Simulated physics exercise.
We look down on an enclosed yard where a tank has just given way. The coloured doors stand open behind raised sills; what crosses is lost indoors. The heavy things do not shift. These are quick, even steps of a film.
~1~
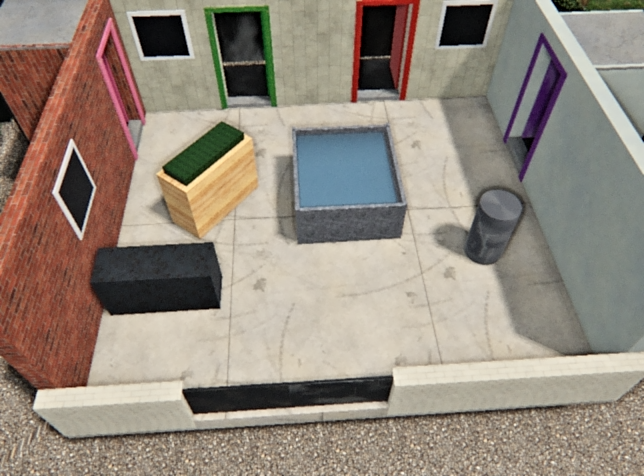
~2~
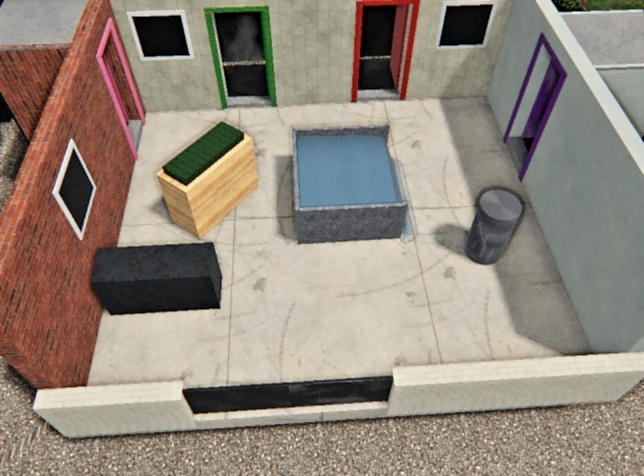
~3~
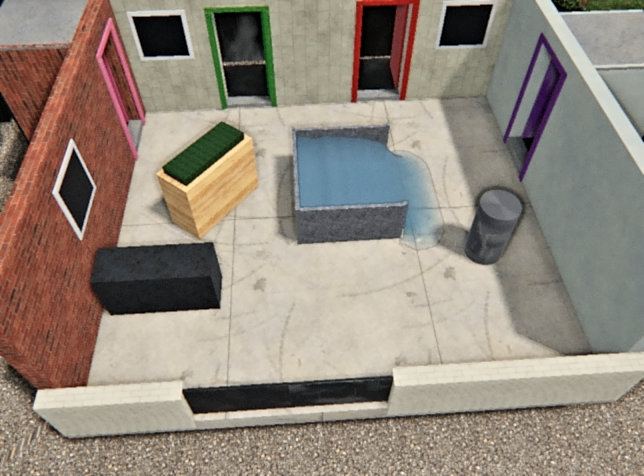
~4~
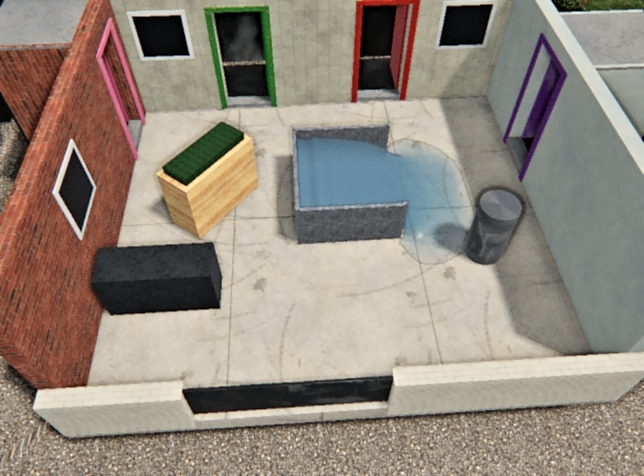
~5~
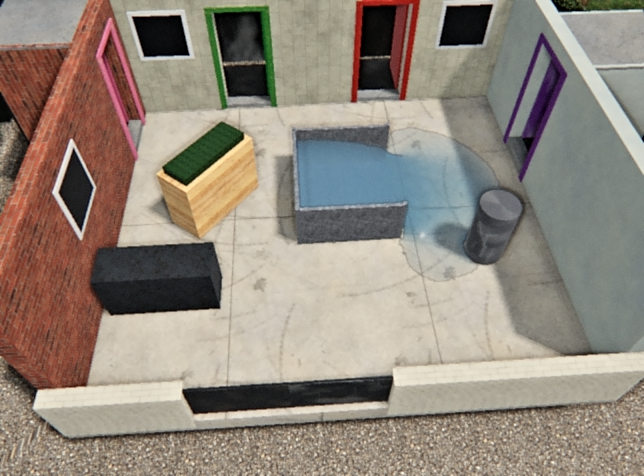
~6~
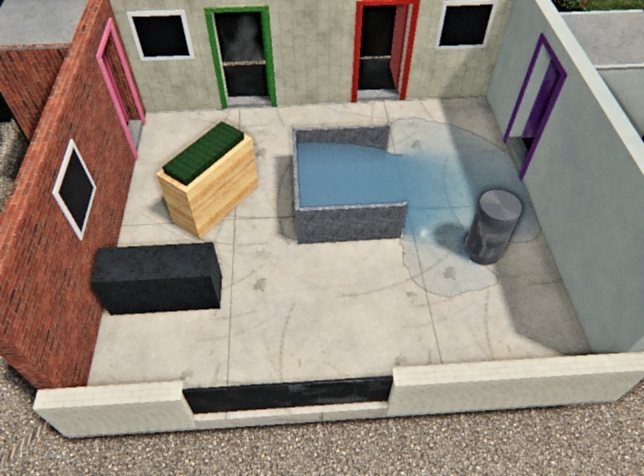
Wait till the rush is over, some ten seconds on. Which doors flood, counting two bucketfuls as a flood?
One by one: The purple door takes more than that; the red door stays under that; the pink door stays under that; the green door stays under that.
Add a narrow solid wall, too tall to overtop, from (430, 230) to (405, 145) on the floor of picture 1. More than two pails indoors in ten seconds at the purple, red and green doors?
Then: Purple keeps below it; red takes more; green takes less.
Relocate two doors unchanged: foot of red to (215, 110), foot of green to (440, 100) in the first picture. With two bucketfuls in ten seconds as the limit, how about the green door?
Then: Green goes over.
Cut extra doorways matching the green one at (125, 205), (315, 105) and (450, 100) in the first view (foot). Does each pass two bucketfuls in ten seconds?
In turn: Takes less, takes less, floods.
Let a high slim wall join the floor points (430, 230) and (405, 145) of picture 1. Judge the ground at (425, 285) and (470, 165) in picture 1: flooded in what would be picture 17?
In turn: Flooded, not flooded.
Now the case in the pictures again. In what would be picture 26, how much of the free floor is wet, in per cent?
About 45 per cent.
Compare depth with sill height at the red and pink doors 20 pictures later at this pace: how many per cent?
Near 90 and 0 in a hundred.
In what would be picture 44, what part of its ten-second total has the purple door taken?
Roughly 100 per cent.
A moment on, water covers 25 % of the floor; the purple door over two buckets in, the red door not reached, the pink door not reached, the green door not reached.
Next, water covers 35 % of the floor; the purple door far over two buckets in, the red door wet at the sill, nothing in, the pink door not reached, the green door not reached.
Then, water covers 45 % of the floor; the purple door far over two buckets in, the red door wet at the sill, nothing in, the pink door not reached, the green door not reached.
Later, water covers 90 % of the floor; the purple door far over two buckets in, the red door wet at the sill, nothing in, the pink door wet at the sill, nothing in, the green door wet at the sill, nothing in.
In the end, water covers 100 % of the floor; the purple door far over two buckets in, the red door wet at the sill, nothing in, the pink door wet at the sill, nothing in, the green door wet at the sill, nothing in.
